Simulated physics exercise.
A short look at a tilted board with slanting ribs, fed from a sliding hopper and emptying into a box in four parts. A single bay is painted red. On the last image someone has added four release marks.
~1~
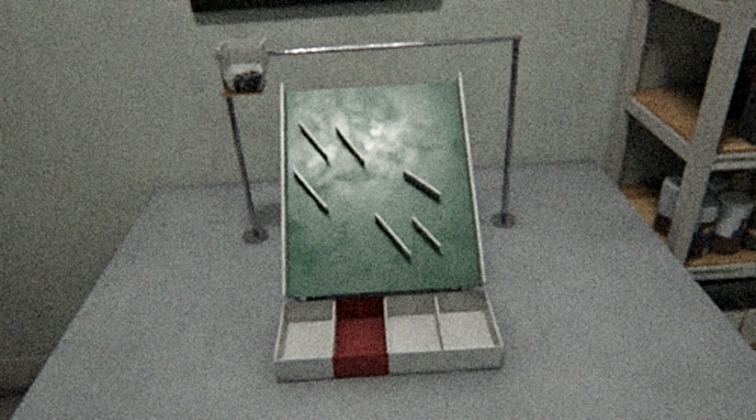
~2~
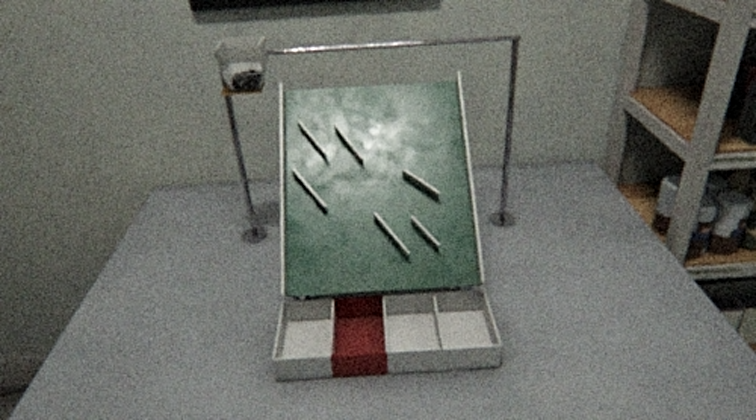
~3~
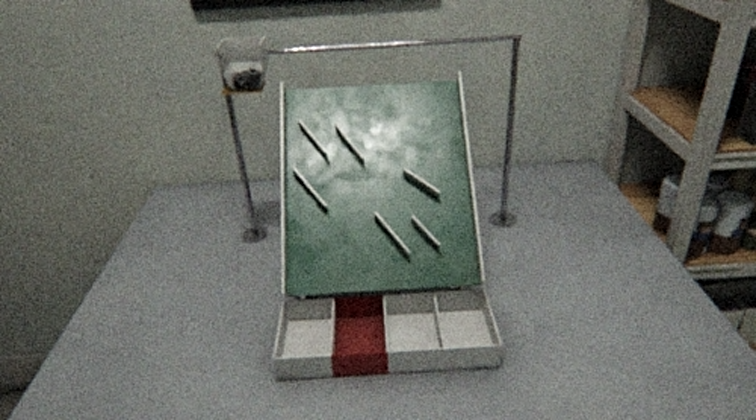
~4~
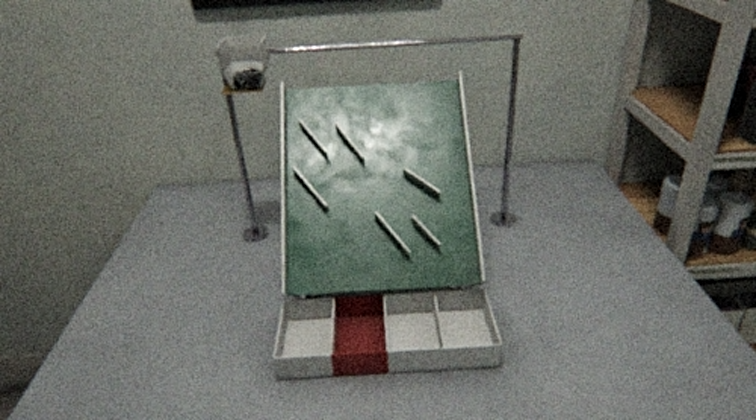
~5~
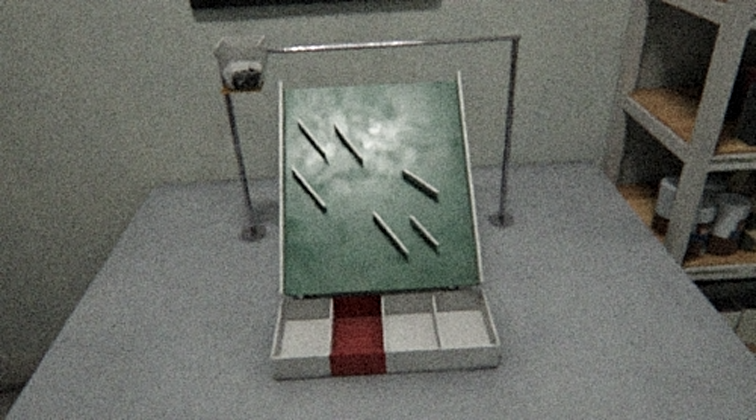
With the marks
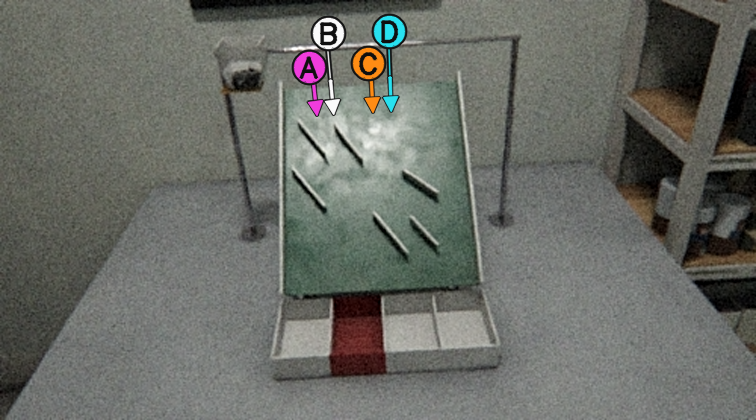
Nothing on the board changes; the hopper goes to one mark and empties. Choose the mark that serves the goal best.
The answer is mark A.
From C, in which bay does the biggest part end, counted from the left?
The fourth.
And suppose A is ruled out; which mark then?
B.
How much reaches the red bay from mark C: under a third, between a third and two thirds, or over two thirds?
It is under a third.
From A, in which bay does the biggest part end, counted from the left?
The second from the left.
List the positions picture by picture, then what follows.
In the first picture, hopper at (249, 85), black beans, door shut.
In the second picture, ribs (298, 120) to (326, 153), (335, 124) to (362, 158).
In the third picture, ribs (292, 166) to (326, 206), (404, 169) to (440, 192).
In the fourth picture, ribs (376, 212) to (409, 252), (413, 216) to (440, 244).
In the fifth picture, red bay at (358, 362), number 2 of 4 from the left.
On the marked copy, mark A meets the board at (316, 110); mark B meets the board at (333, 109); mark C meets the board at (372, 107); mark D meets the board at (391, 106).
With A, about two thirds in the red bay, about a third in other bays.
With B, about half in the red bay, about half in other bays.
With C, a small part in the red bay, nearly all in other bays.
With D, a small part in the red bay, most in other bays.
